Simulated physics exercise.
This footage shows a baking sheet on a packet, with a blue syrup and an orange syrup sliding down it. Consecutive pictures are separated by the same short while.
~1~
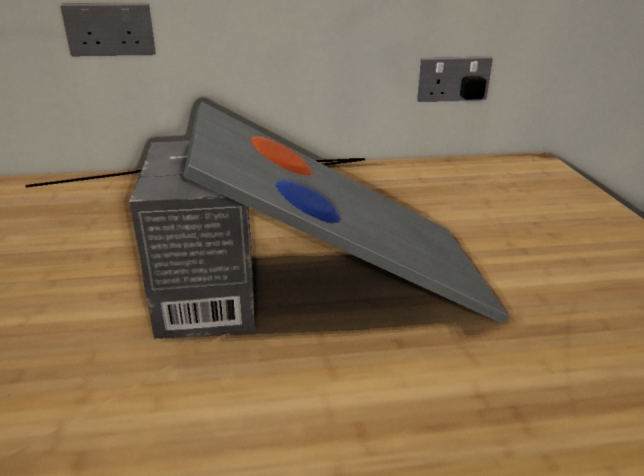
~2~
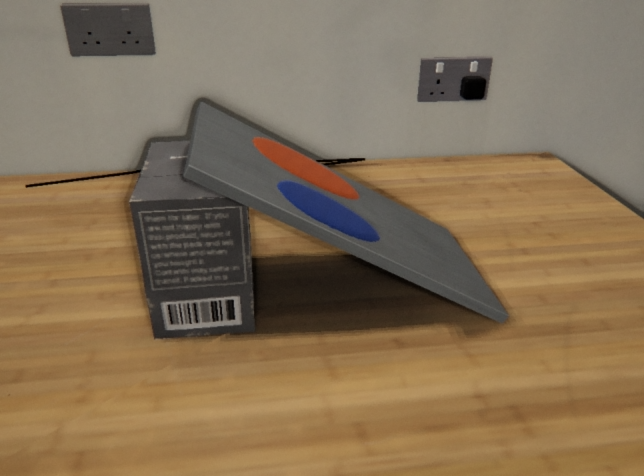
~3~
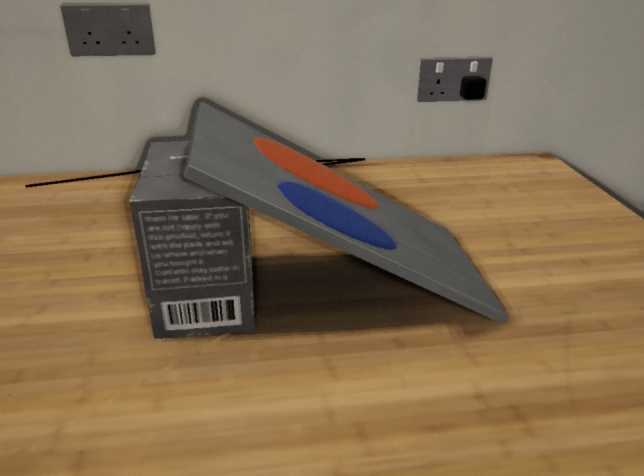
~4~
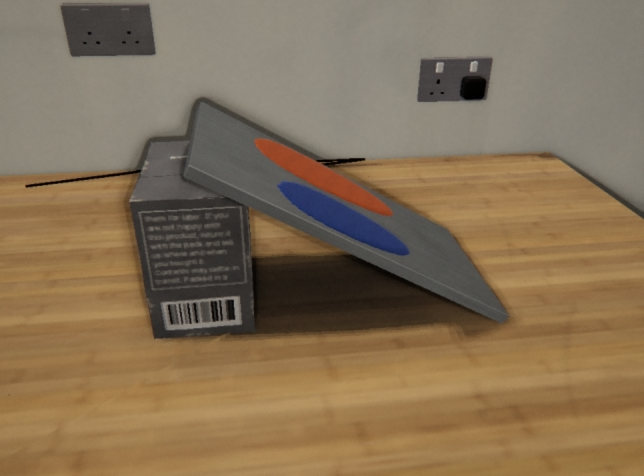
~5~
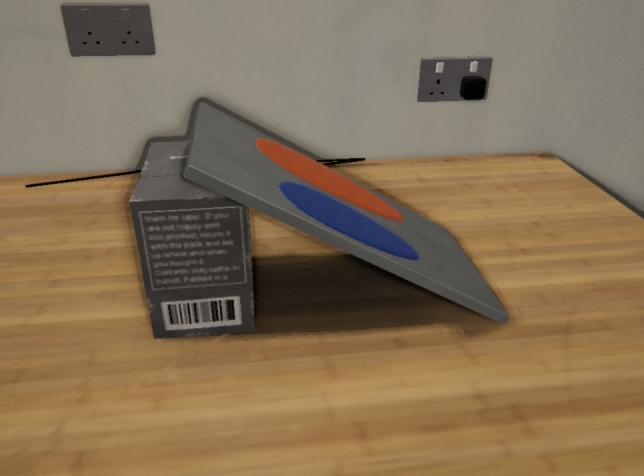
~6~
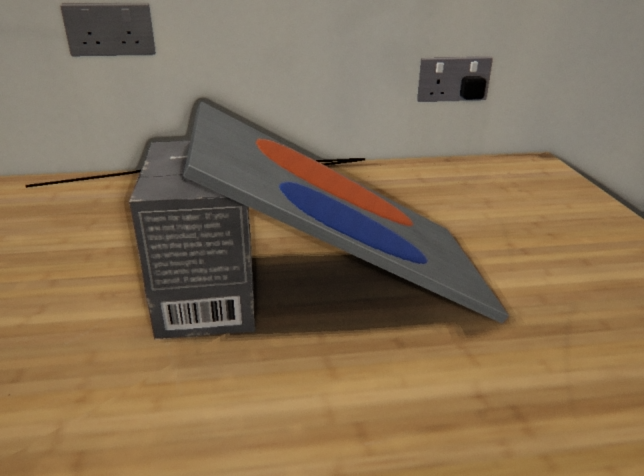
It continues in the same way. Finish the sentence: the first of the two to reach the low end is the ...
... back one.
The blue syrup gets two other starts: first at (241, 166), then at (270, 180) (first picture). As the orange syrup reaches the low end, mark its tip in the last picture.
Its tip is at (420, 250) in the first case and at (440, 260) in the second.
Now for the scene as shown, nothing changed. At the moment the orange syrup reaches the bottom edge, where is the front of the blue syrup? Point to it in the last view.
Near (467, 276).
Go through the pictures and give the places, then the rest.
Tip of the blue syrup half way down; tip of the orange syrup (306, 167) a quarter of the way down, in the first picture.
Tip of the blue syrup (370, 230) half way down; tip of the orange syrup half way down, in the second picture.
Tip of the blue syrup half way down; tip of the orange syrup (371, 200) three quarters of the way down, in the third picture.
Tip of the blue syrup (401, 244) three quarters of the way down; tip of the orange syrup three quarters of the way down, in the fourth picture.
Tip of the blue syrup three quarters of the way down; tip of the orange syrup (397, 213) three quarters of the way down, in the fifth picture.
Tip of the blue syrup (421, 254) three quarters of the way down; tip of the orange syrup three quarters of the way down, in the sixth picture.
Soon after, the blue syrup is three quarters of the way down; the orange syrup is close to the edge.
Later, the blue syrup is close to the edge; the orange syrup is close to the edge.
In the end, the blue syrup is close to the edge; the orange syrup is at the low edge.
